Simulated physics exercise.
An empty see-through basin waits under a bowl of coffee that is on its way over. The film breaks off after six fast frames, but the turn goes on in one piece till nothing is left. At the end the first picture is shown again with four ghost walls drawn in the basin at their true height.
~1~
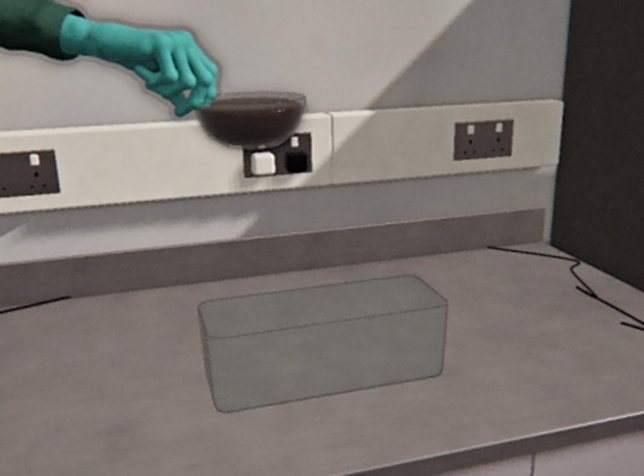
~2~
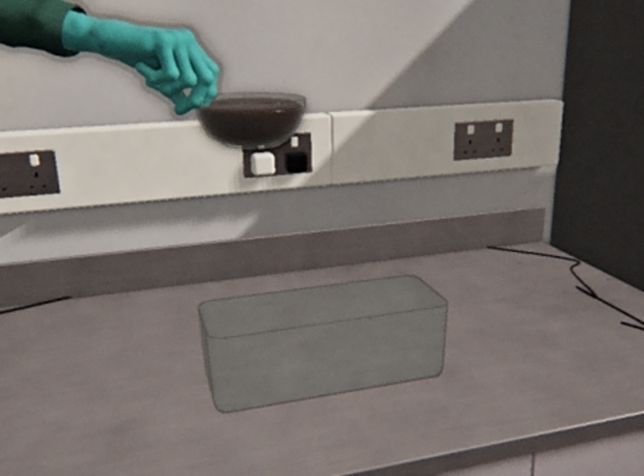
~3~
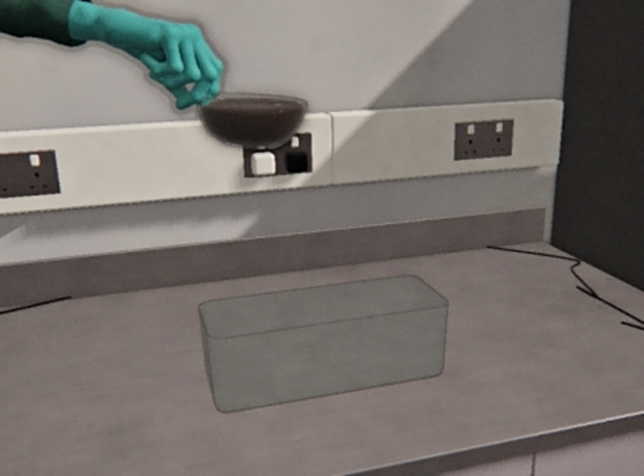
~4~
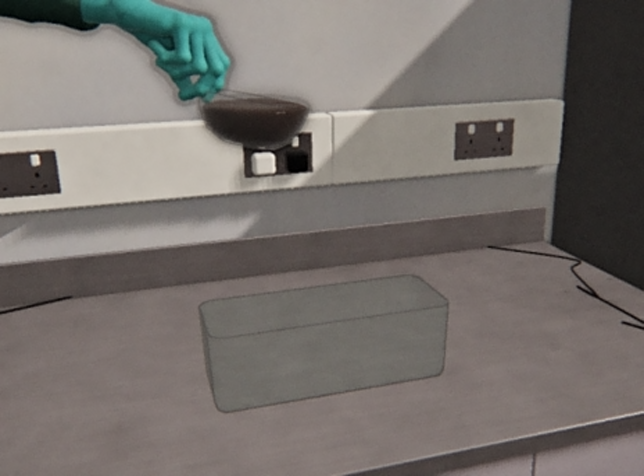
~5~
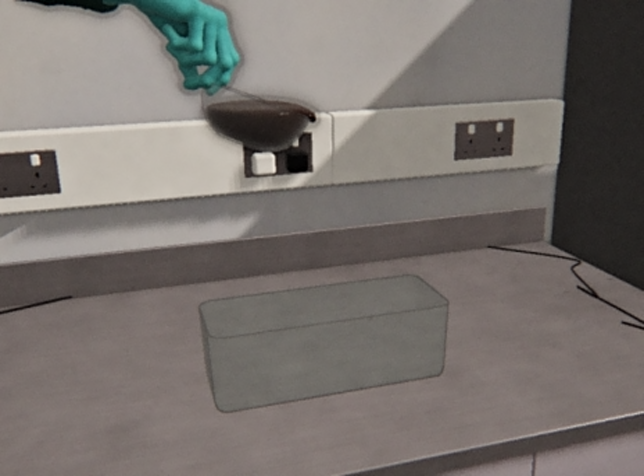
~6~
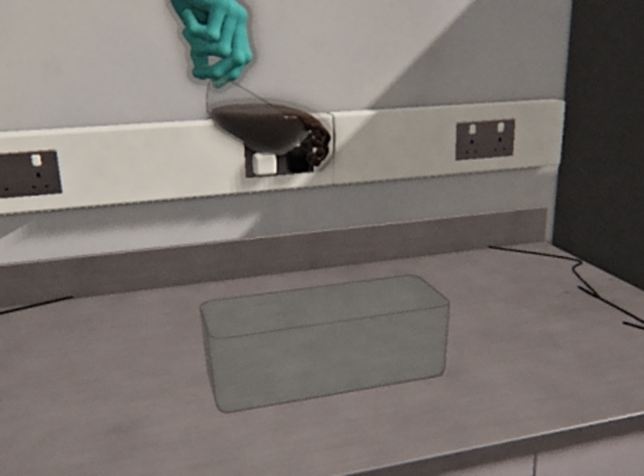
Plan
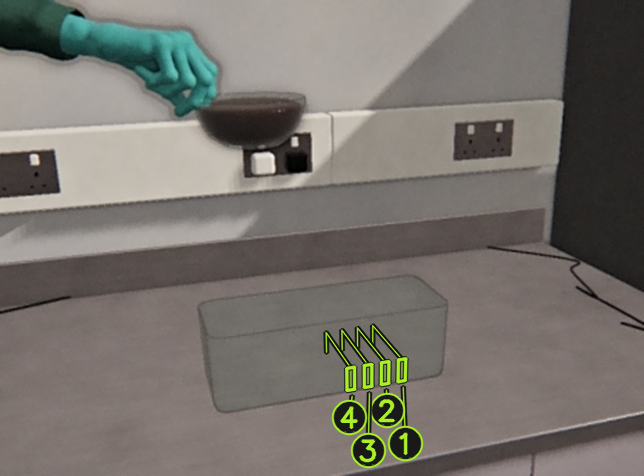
At the start, a teal-gloved hand at the upper left holds a dark bowl level above an empty see-through basin on a counter. The hand shifts right and rises as the bowl tips gradually to the right, and dark coffee then slips over its lower right lip.
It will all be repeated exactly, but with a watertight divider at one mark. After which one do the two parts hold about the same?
The best slot is 2.
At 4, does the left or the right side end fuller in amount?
The right side.
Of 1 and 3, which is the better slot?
Here it is slot 3.
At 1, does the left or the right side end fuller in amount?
The left side.
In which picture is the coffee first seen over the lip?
Picture 5.
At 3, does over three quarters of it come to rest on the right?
No, it does not.
On the marked copy, 1 at (403, 387); 2 at (386, 389); 3 at (369, 392); 4 at (352, 395).
Choosing 1, about 83 % ends left of the wall and 14 % right of it; 3 % is lost outside.
Choosing 2, about 52 % ends left of the wall and 45 % right of it; 3 % is lost outside.
Choosing 3, about 31 % ends left of the wall and 67 % right of it.
Choosing 4, about 19 % ends left of the wall and 78 % right of it; 3 % is lost outside.
